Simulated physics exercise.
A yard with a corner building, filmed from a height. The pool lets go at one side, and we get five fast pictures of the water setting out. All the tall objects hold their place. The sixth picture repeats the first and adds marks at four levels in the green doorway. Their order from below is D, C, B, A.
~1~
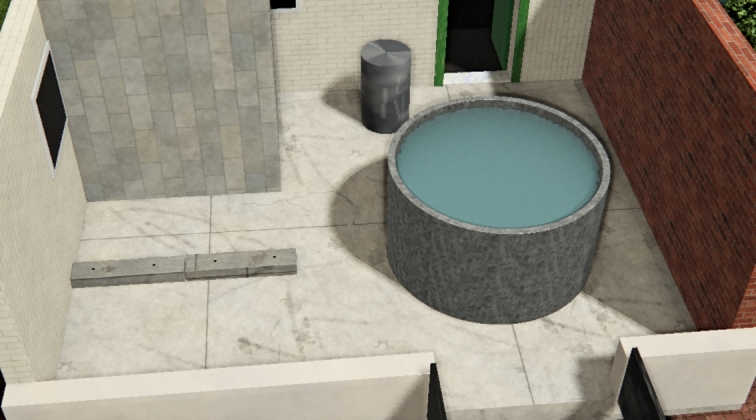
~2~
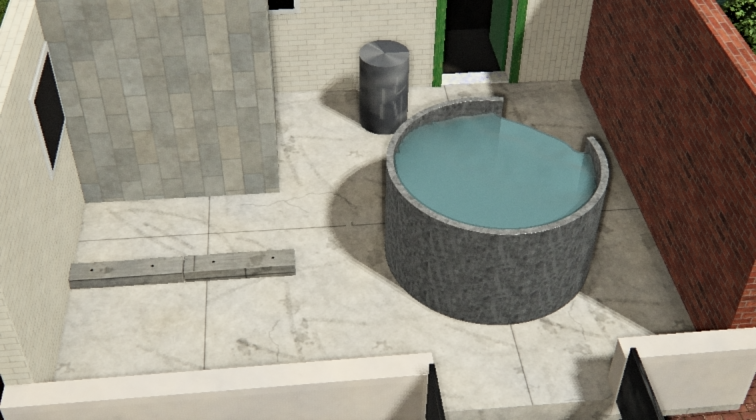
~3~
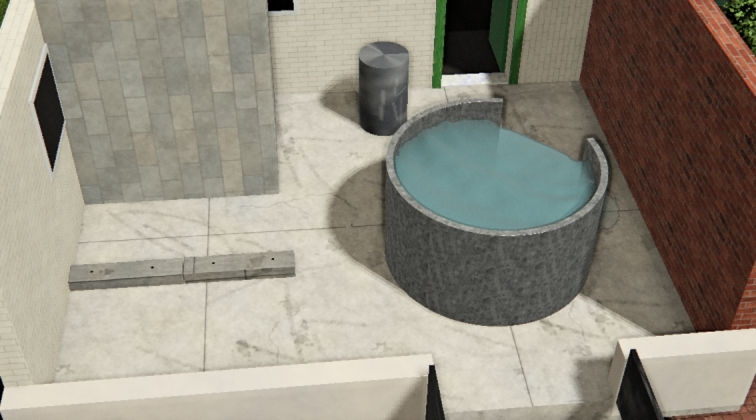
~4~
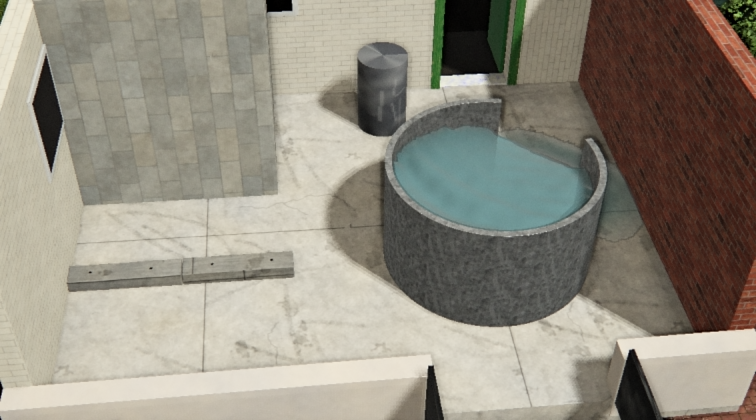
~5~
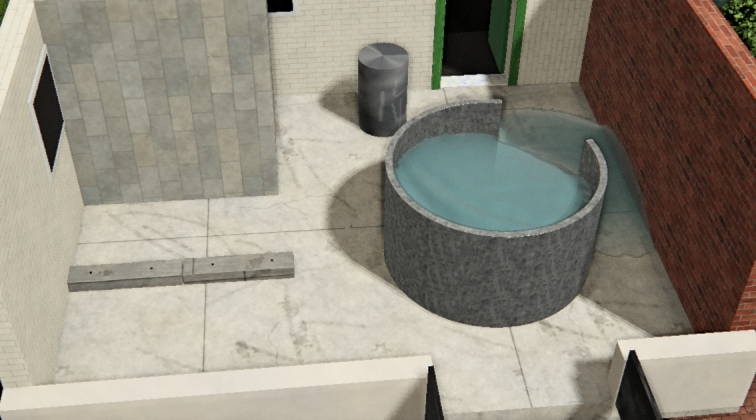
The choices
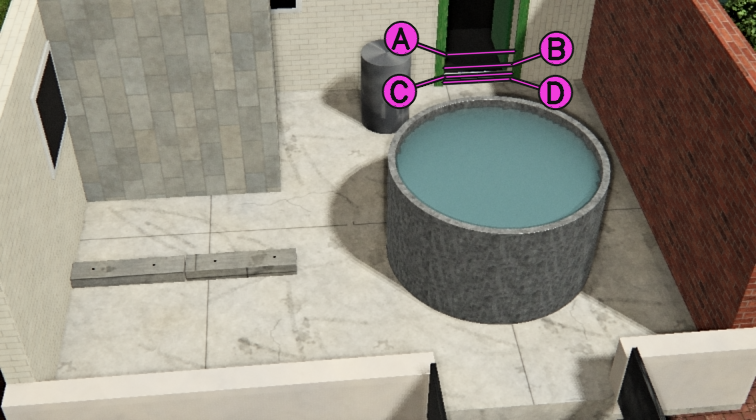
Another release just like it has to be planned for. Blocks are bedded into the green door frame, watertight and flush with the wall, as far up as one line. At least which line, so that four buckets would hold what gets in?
The limit is A.
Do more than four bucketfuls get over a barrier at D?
Yes.
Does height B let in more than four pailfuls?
Yes, that goes wrong.
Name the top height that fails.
The answer is B.
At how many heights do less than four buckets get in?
One of them.
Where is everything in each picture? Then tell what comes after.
The first picture shows water in the pool at rest, its middle at (498, 165); foot of the green doorway at (477, 83); open gate at (528, 341).
In the second picture, water covers 1 % of the ground, its front hidden from here.
In the third picture, 4 % of the ground under water, visible out to (608, 209).
In the fourth picture, 10 % of the ground under water, visible out to (635, 199).
In the fifth picture, 15 % of the ground under water, visible out to (600, 126).
In magenta, A at (480, 52); B at (478, 66); C at (478, 75); D at (477, 80); from the bottom up D, C, B, A.
Choosing A, a bucket or two gets in.
Choosing B, about 12 bucketfuls get in.
Choosing C, dozens of bucketfuls pour in.
Choosing D, dozens of bucketfuls pour in.
